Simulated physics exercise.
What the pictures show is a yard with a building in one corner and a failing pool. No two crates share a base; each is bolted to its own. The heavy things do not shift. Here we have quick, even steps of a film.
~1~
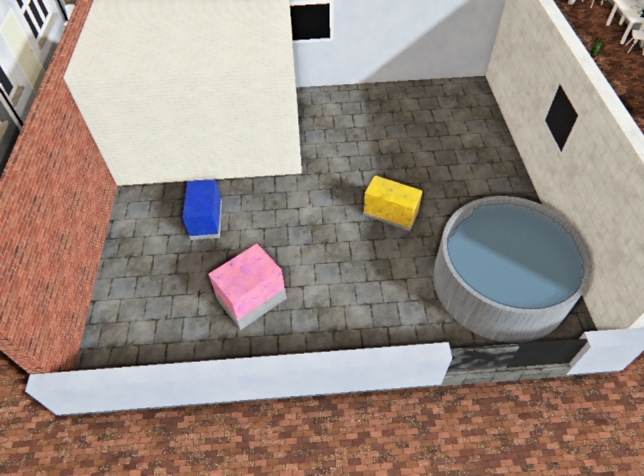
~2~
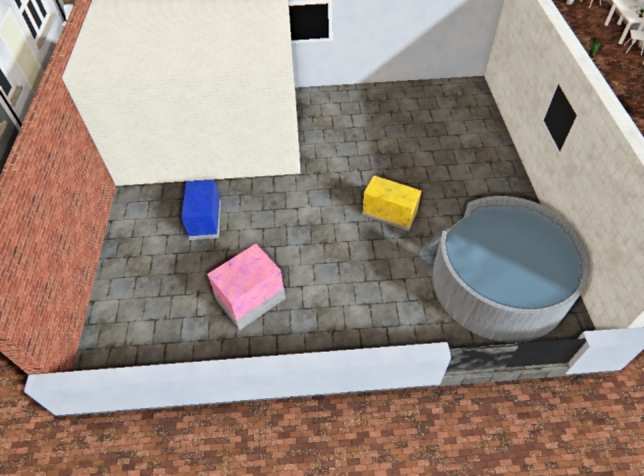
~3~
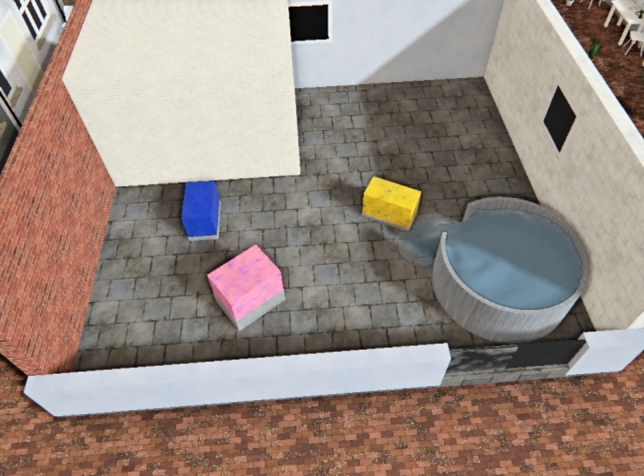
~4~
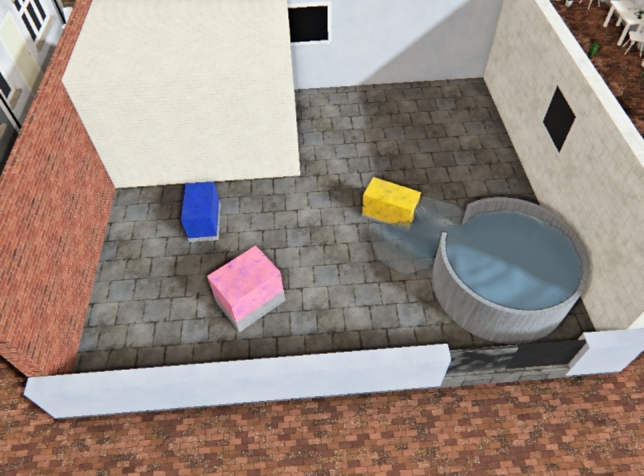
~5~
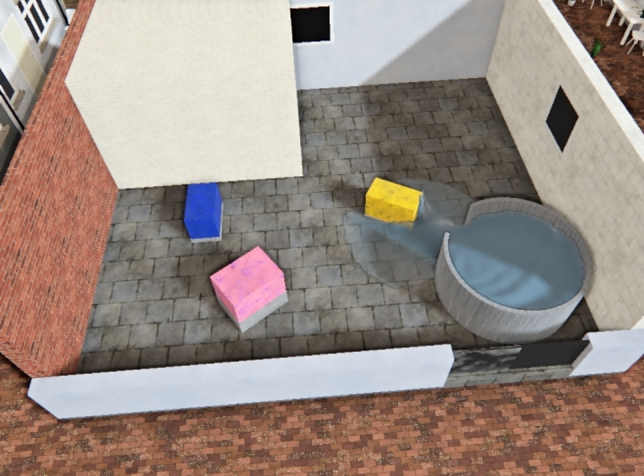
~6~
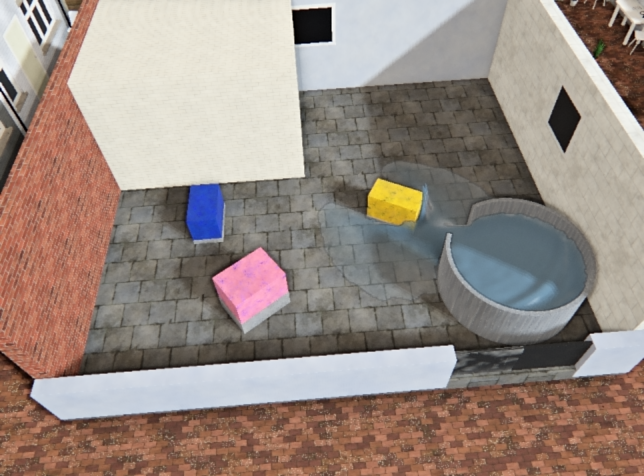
In a paved walled yard, water pours from a gap in a round pool, spreading across the paving around a yellow crate.
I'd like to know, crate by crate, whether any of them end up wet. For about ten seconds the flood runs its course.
Here is how they end up: The pink crate is left dry; the yellow crate gets wet; the blue crate gets wet.
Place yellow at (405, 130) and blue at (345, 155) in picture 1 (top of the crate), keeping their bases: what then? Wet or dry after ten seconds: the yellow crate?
Result - yellow crate is overtopped.
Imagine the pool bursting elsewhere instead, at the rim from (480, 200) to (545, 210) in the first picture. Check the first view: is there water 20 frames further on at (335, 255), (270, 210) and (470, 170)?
First: Spared by the leak. Second: Spared by the leak. Third: Reached by the flood.
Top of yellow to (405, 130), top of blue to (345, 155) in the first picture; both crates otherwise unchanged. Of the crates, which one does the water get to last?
Pink-painted one.
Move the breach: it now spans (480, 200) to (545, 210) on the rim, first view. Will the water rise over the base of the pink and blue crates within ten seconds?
Observed: Pink stays clear; blue stays clear.
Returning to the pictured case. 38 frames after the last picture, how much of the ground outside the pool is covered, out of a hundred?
Close to 90 in a hundred, I think.
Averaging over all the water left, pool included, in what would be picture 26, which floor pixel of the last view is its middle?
Around pixel (406, 224).
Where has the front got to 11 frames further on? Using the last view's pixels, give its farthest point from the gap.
Approximate pixel: (139, 189).
A moment on, water covers 35 % of the floor; the pink crate water round its plinth, the yellow crate water round its plinth, the blue crate water round its plinth.
Next, water covers 55 % of the floor; the pink crate water round its plinth, the yellow crate water round its plinth, the blue crate water round its plinth.
Then, water covers 70 % of the floor; the pink crate water round its plinth, the yellow crate water round its plinth, the blue crate water round its plinth.
Later, water covers 90 % of the floor; the pink crate water round its plinth, the yellow crate water round its plinth, the blue crate water round its plinth.
In the end, water covers 100 % of the floor; the pink crate stayed above the water, the yellow crate was topped, the blue crate was topped.
